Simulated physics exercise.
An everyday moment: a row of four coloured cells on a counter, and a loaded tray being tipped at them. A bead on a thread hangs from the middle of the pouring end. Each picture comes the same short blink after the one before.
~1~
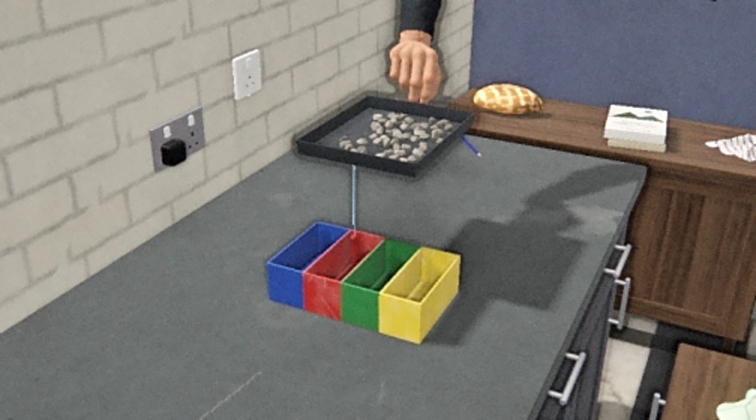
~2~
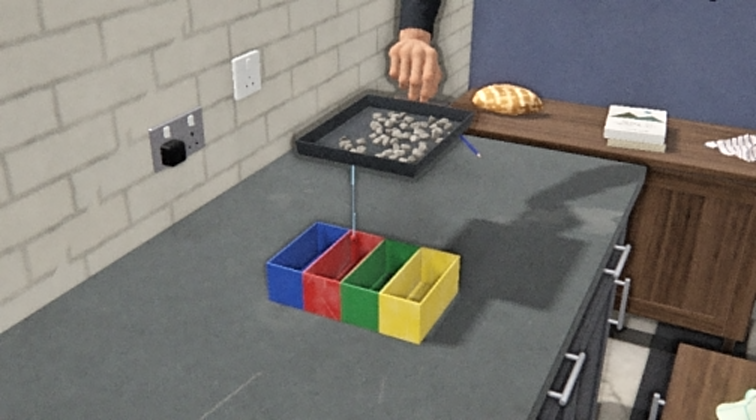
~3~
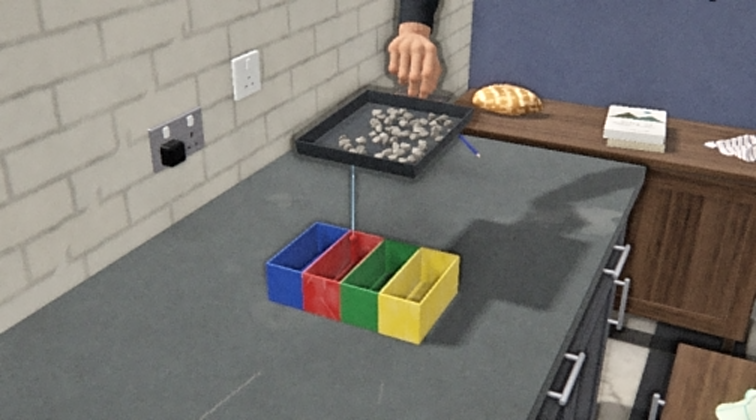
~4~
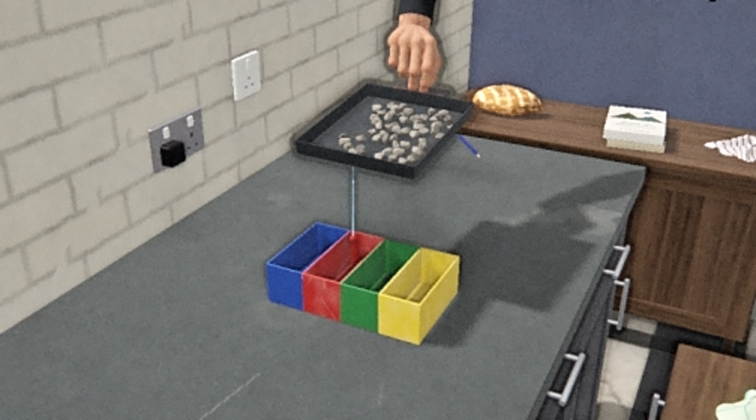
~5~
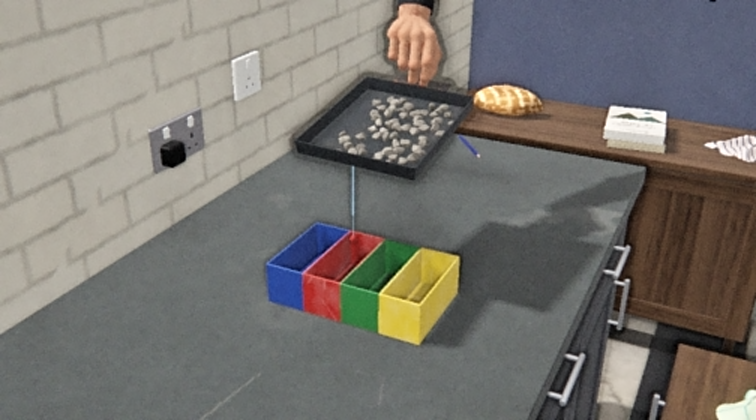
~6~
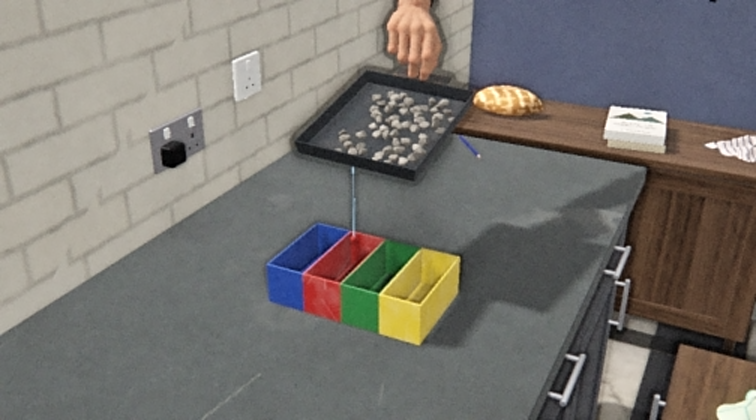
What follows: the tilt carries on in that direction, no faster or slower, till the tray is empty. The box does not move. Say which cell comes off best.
It favours the green compartment.
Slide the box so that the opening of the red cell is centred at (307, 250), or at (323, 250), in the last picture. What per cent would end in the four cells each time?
In turn 70 and 90 in a hundred.
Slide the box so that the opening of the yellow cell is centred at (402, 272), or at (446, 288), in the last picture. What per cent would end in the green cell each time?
First some 40, then 30 per cent.
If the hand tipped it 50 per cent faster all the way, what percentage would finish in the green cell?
Near 60 %.
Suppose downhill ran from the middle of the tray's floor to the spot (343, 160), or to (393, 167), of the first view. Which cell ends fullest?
At the first place blue, at the second that green cell.
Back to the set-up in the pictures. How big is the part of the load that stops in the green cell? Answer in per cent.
Some 40 per cent.
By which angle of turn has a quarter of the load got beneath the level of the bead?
At some 100 degrees.
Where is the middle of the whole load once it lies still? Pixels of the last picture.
Near (372, 306).
Just after the last frame, tray tipped steeply; every one on the tray.
A moment on, tray tipped right over; almost all on the tray; just a few in the green cell; just a few in the red cell; about a tenth falling or outside the box.
Further on, tray tipped past a quarter turn; roughly half in the green cell; roughly a quarter in the yellow cell; roughly a quarter in the red cell; just a few in the blue cell; about a tenth falling or outside the box.
When it is over, tray tipped past a quarter turn; roughly half in the green cell; roughly a quarter in the yellow cell; roughly a quarter in the red cell; just a few in the blue cell; about a tenth outside the box.
